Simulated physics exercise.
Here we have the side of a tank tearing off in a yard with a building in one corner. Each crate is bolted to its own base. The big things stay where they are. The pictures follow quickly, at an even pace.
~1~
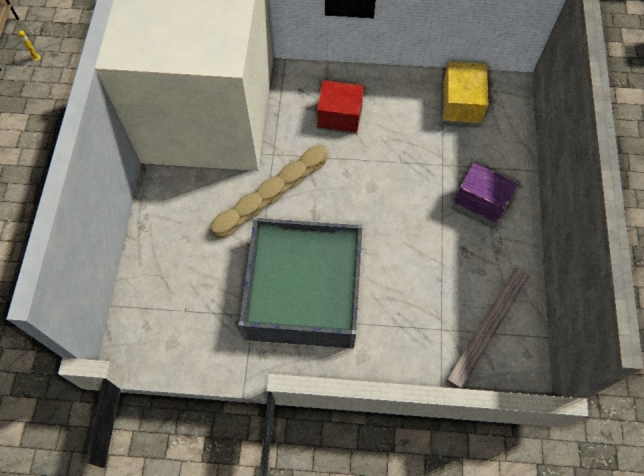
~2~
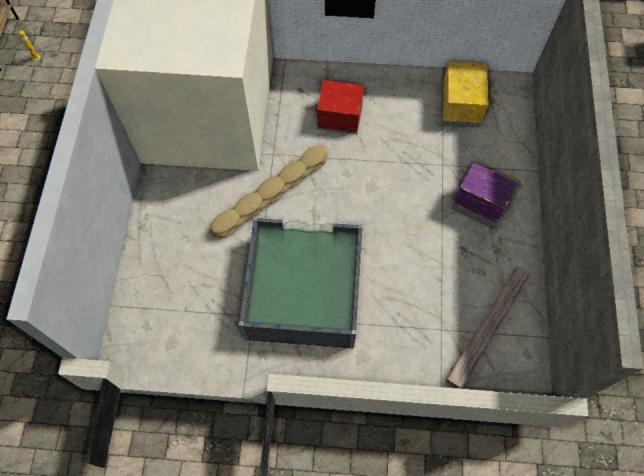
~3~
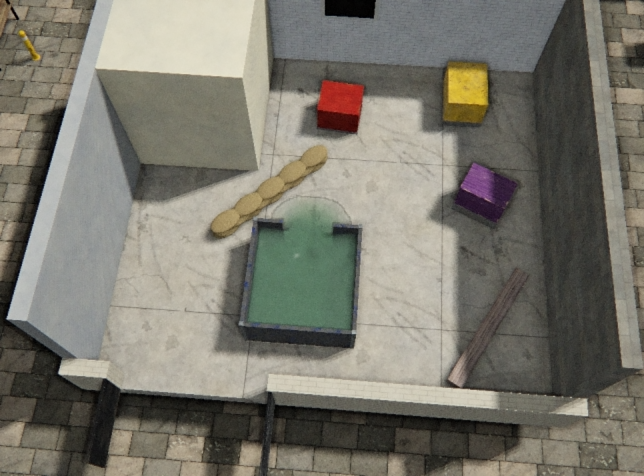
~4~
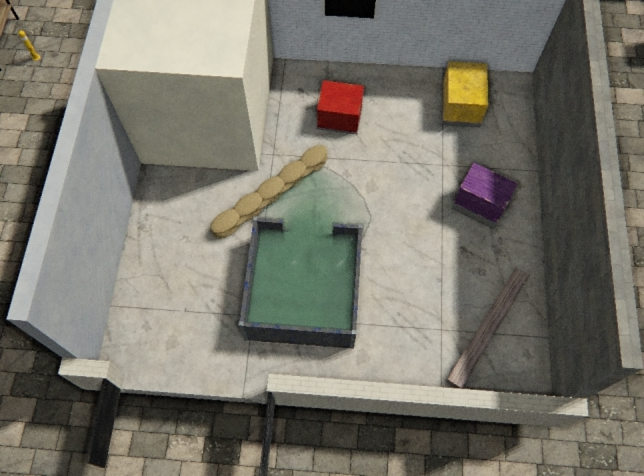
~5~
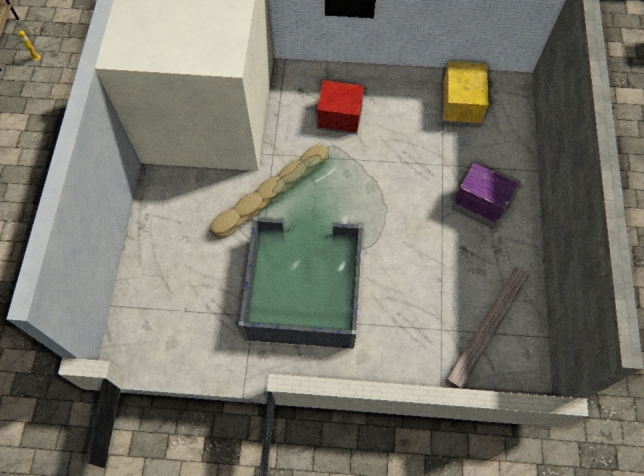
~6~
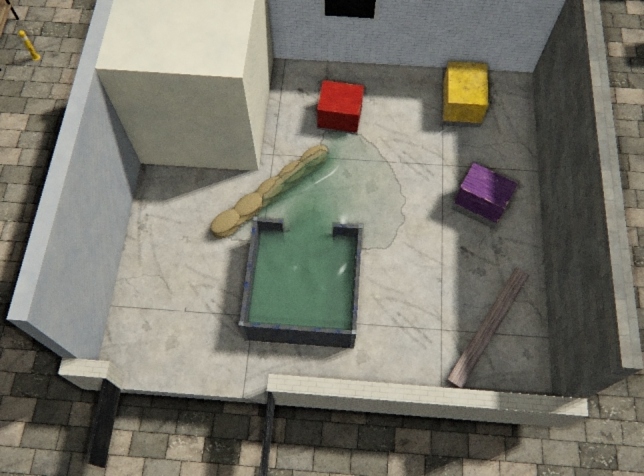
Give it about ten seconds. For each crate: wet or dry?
One by one: The purple crate escapes dry; the red crate is wetted; the yellow crate is wetted.
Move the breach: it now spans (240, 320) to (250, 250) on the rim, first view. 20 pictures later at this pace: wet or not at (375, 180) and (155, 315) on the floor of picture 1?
As listed: No water, under water.
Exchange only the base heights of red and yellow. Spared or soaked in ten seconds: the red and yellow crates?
In short: The red crate is topped; the yellow crate takes water.
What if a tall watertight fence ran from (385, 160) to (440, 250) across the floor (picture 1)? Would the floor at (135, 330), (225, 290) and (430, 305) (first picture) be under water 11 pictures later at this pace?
In that order: Dry, awash, free of water.
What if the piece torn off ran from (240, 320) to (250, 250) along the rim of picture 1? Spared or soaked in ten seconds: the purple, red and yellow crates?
The purple crate remains dry; the red crate ends up wet; the yellow crate escapes it.
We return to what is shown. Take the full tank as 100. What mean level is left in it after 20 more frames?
Some 34 per cent.
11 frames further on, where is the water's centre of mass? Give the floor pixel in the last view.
Near (333, 227).
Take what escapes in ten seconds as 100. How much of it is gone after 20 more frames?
I make it 20 per cent.
A moment on, water covers 20 % of the floor; the purple crate not reached, the red crate water round its plinth, the yellow crate water round its plinth.
Next, water covers 35 % of the floor; the purple crate water round its plinth, the red crate water round its plinth, the yellow crate water round its plinth.
Then, water covers 50 % of the floor; the purple crate water round its plinth, the red crate water round its plinth, the yellow crate water round its plinth.
Later, water covers 65 % of the floor; the purple crate water round its plinth, the red crate water round its plinth, the yellow crate water round its plinth.
In the end, water covers 90 % of the floor; the purple crate stayed above the water, the red crate was topped, the yellow crate was topped.
